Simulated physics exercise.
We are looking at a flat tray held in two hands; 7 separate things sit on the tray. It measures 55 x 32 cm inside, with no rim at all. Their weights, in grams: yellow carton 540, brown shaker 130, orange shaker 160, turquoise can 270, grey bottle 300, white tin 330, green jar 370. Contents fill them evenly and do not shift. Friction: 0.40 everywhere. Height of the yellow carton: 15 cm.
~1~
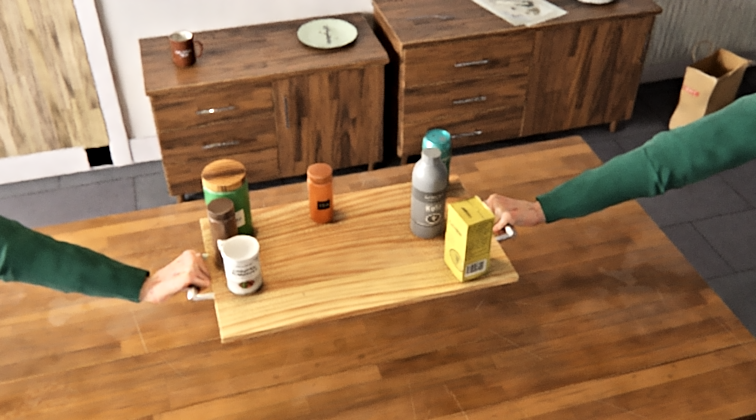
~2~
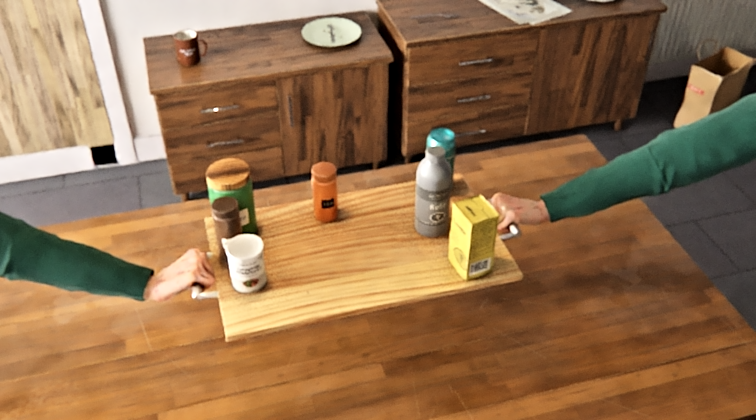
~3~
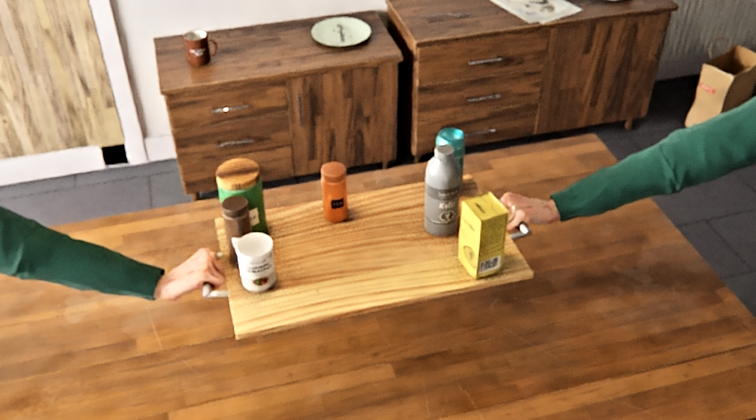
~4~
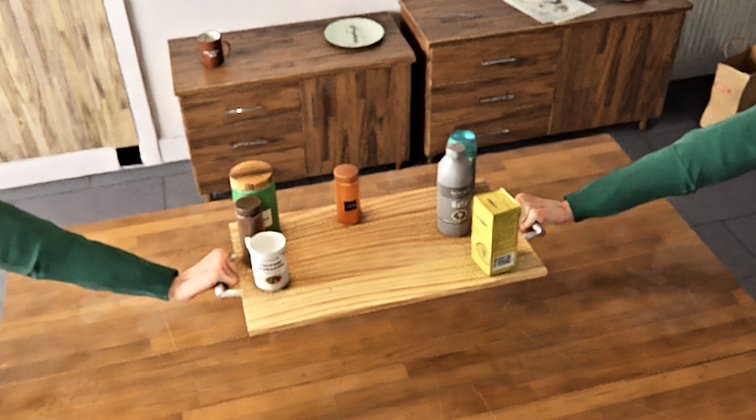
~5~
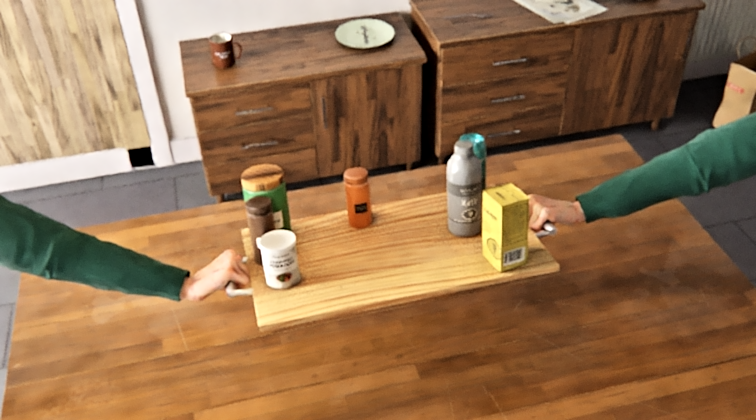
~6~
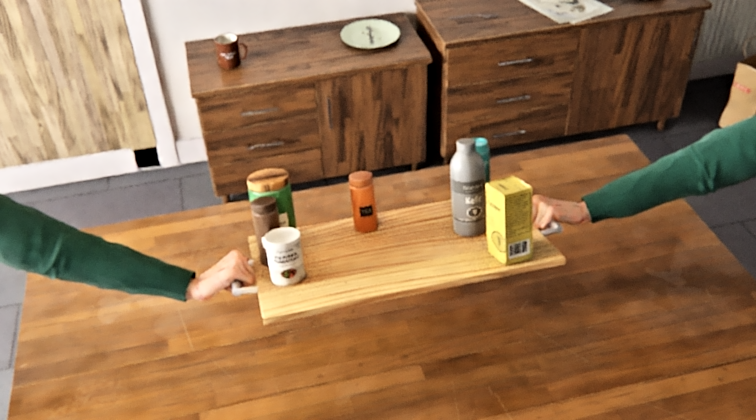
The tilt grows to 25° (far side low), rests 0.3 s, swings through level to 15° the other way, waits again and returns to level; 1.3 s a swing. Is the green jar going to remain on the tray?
The green jar slides or falls off.
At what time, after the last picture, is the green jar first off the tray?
At about 0.7 s.
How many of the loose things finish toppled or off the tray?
7 of them.
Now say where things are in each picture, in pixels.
In the first frame, tray level; green jar (228, 203); yellow carton (469, 240).
In the second frame, tray level; orange shaker (325, 192).
In the third frame, tilt 1°, far edge down; grey bottle (443, 189); white tin (257, 263).
In the fourth frame, tilt 5°, far edge down; yellow carton (495, 233); brown shaker (252, 230).
In the fifth frame, tilt 9°, far edge down; orange shaker (358, 198).
In the sixth frame, tilt 15°, far edge down; green jar (273, 210); grey bottle (468, 187).
Then, 0.90 s later than the last frame, tilt 25°, far edge down; brown shaker, orange shaker, turquoise can, grey bottle and green jar now off the tray; yellow carton 14 cm from its spot; white tin 9 cm from its spot.
Then, 1.40 s later than the last frame, tilt 12°, far edge down; yellow carton and white tin now off the tray.
Then, 2.00 s later than the last frame, tilt 13°, near edge down.
When it is over, off the tray, yellow carton, brown shaker, orange shaker, turquoise can, grey bottle, white tin and green jar. In the last view, green jar near (302, 236).
